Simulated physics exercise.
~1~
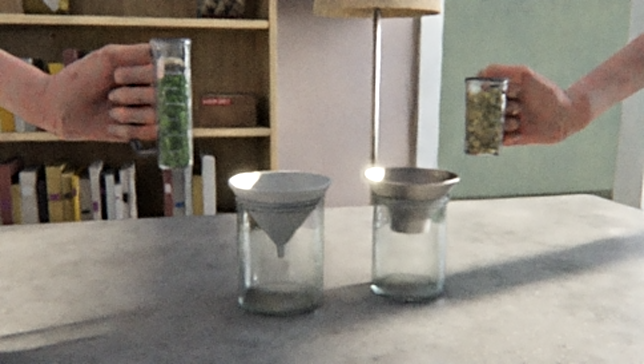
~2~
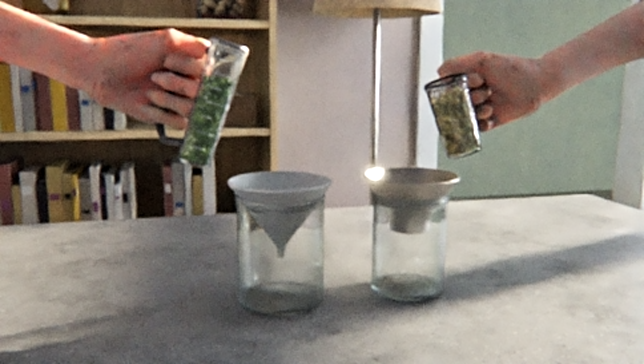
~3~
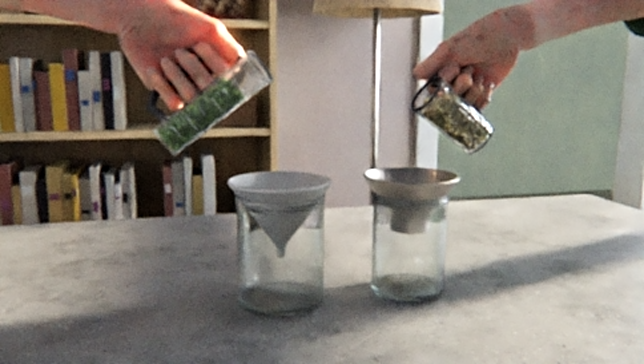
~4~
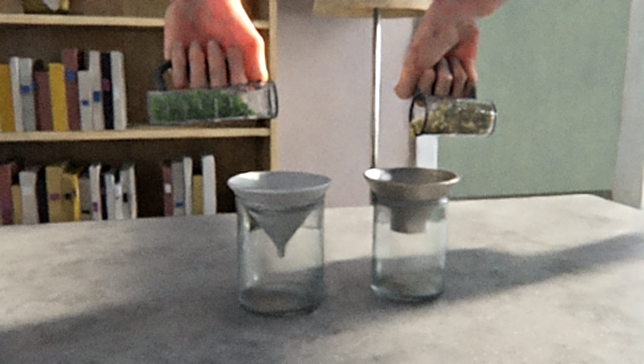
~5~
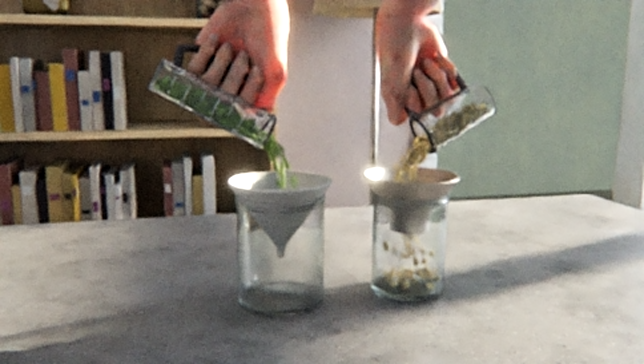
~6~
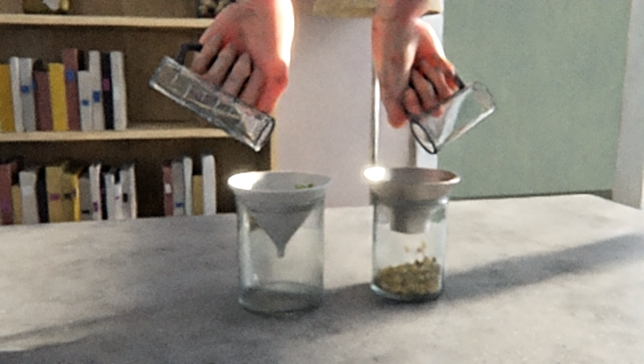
At a grey table, two hands tip cups into funnels; only the right jar fills partly.
